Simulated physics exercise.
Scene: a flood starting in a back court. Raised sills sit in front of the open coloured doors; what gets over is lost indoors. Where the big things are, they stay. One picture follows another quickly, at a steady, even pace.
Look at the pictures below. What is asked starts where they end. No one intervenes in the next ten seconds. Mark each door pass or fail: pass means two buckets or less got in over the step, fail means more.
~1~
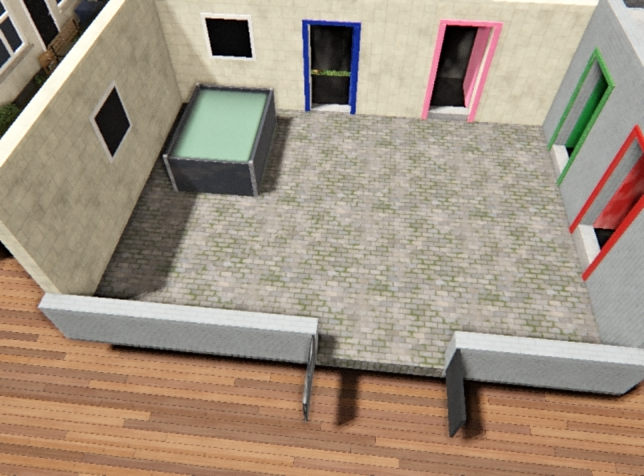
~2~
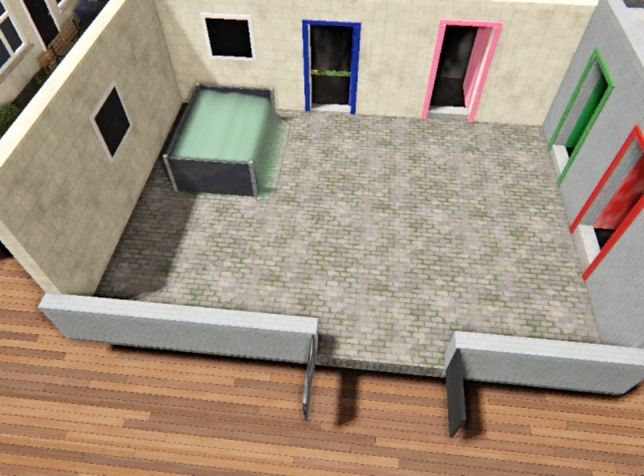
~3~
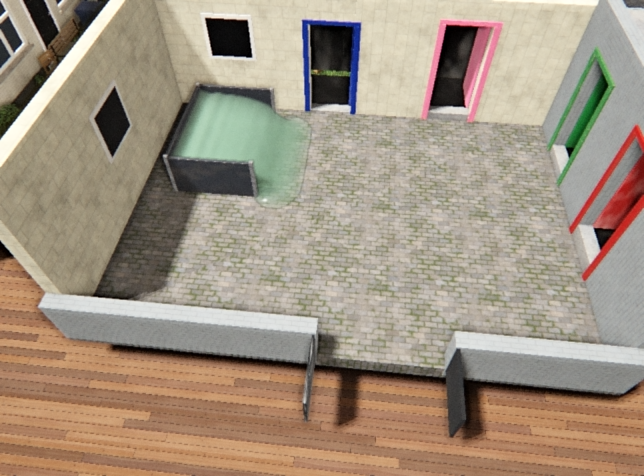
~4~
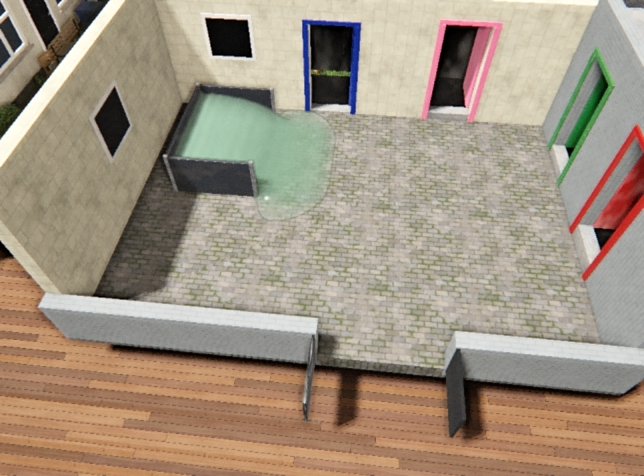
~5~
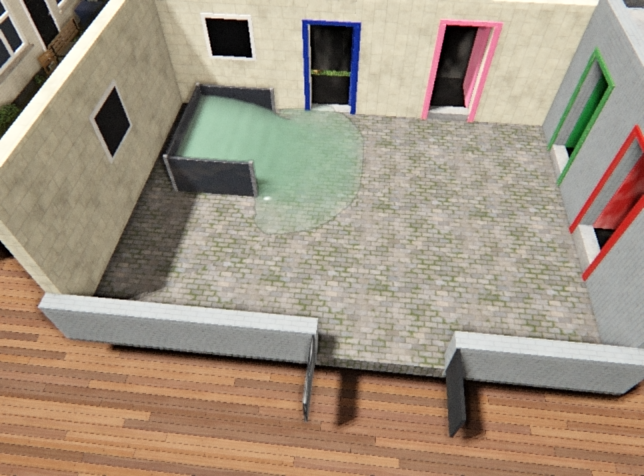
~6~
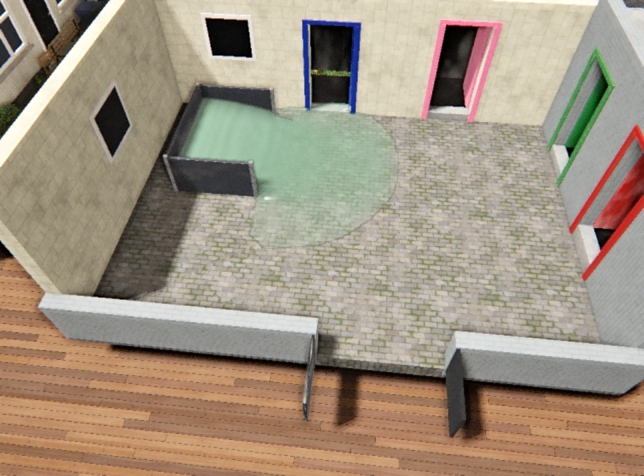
Blue door - fail, red door - pass, green door - fail, pink door - pass.
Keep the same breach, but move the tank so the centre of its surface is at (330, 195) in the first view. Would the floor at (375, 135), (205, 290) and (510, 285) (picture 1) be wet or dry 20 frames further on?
Spared, spared, hit.
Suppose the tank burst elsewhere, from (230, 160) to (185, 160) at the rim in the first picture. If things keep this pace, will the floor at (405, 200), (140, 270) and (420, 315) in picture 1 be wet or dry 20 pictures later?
Unwetted, submerged, submerged.
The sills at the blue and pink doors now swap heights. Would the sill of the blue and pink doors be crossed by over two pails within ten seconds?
My reading: Blue stays under; pink is over.
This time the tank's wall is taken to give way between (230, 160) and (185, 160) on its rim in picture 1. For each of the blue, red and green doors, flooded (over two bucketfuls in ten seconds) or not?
As I see it, the blue door stays within limits, the red door stays within limits and the green door stays within limits.
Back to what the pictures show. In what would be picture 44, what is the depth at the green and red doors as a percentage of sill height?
Roughly 50 % and 30 %, respectively.
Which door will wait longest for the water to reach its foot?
Answer - the door marked red.
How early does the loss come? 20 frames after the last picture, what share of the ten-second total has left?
Around 40 %.
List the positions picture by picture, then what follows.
In the first frame, still water in the tank at (223, 124).
In the second frame, water pours out at (263, 145) and has run to (279, 121).
In the third frame, the front is at (296, 118), out from the gap at (264, 148).
In the fourth frame, the front is at (301, 211), out from the gap at (264, 149).
In the fifth frame, water pours out at (264, 149) and has run to (337, 113).
In the sixth frame, the front is at (387, 135), out from the gap at (264, 150).
A moment on, water covers 45 % of the floor; the blue door over two buckets in, the red door not reached, the green door not reached, the pink door wet at the sill, nothing in.
Next, water covers 60 % of the floor; the blue door over two buckets in, the red door wet at the sill, nothing in, the green door under two buckets in, the pink door wet at the sill, nothing in.
Then, water covers 65 % of the floor; the blue door far over two buckets in, the red door wet at the sill, nothing in, the green door over two buckets in, the pink door wet at the sill, nothing in.
Later, water covers 65 % of the floor; the blue door far over two buckets in, the red door wet at the sill, nothing in, the green door over two buckets in, the pink door wet at the sill, nothing in.
In the end, water covers 90 % of the floor; the blue door far over two buckets in, the red door wet at the sill, nothing in, the green door over two buckets in, the pink door wet at the sill, nothing in.
